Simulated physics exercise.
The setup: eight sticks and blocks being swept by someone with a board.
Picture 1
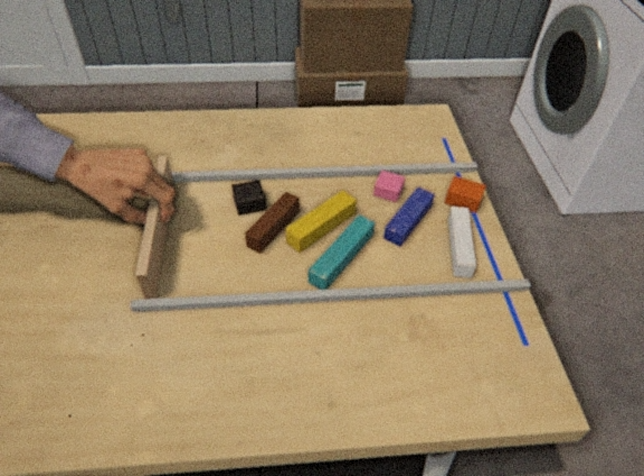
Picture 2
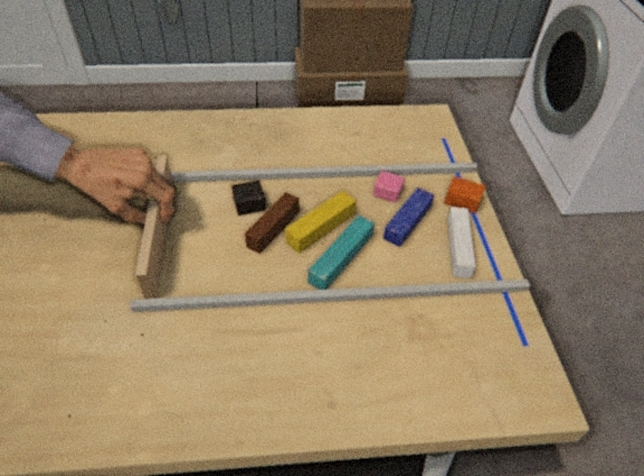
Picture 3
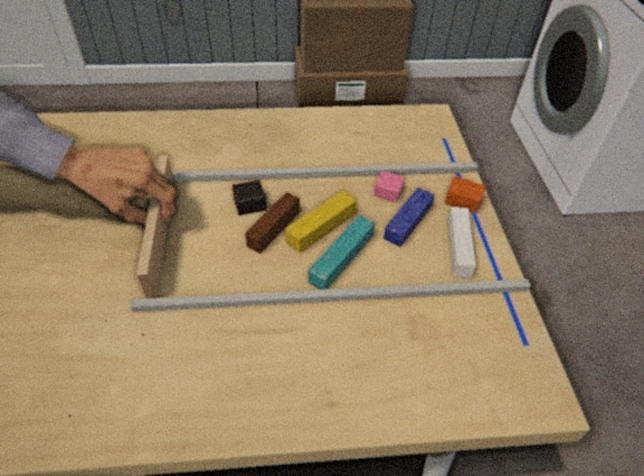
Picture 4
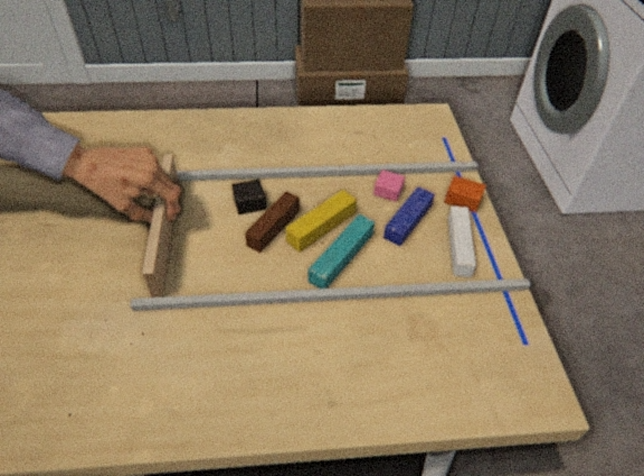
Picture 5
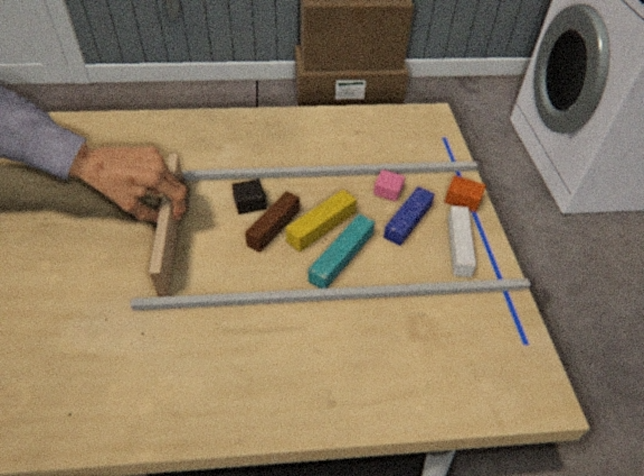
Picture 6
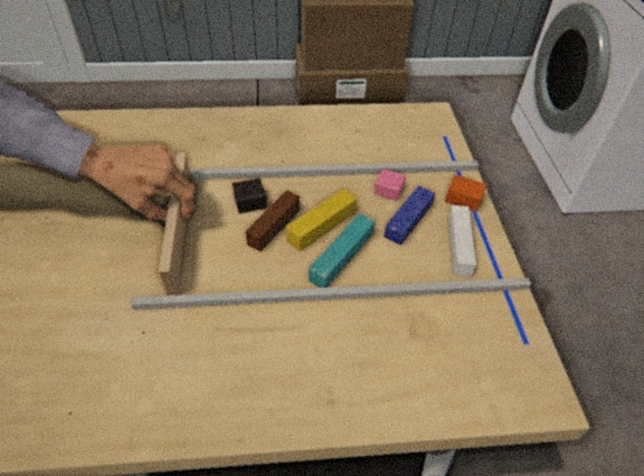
A hand holding a wooden board slides it slowly a short way to the right across a pale wooden table, seen from above at an angle by a still camera. Between two grey rails lie black, brown, yellow, turquoise, pink, blue, orange and white pieces, the last two by a blue line at right. The pieces stay still, untouched by the board.
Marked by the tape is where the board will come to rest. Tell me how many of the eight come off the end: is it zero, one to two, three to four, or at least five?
It is at least five.
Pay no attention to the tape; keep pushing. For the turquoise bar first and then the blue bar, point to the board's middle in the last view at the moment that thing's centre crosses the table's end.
Its middle is about (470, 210) and about (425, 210).
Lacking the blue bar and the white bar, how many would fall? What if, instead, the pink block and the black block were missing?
5, then 5.
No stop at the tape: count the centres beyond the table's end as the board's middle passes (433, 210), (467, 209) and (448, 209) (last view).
Going through the three positions, you'd get 3, 4 and 3.
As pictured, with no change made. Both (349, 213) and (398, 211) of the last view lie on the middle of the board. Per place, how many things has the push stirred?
Well, it's 5 at the first one and 8 at the second.
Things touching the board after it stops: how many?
I count 1 of them.
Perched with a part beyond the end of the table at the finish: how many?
It's 1.
Early on, none off yet; orange block at rest near (466, 193); white bar at rest near (461, 240); blue bar at rest near (410, 214).
A while later, none off yet; orange block at rest near (466, 193); white bar at rest near (463, 240); blue bar travelled a little near (440, 219).
Further along, two off so far; orange block in the air near (477, 304); white bar in the air near (506, 326); blue bar leaning a little near (512, 219).
Finally, the number that fall off is five or more; lost, brown bar, yellow bar, turquoise bar, pink block, blue bar, white bar and orange block.
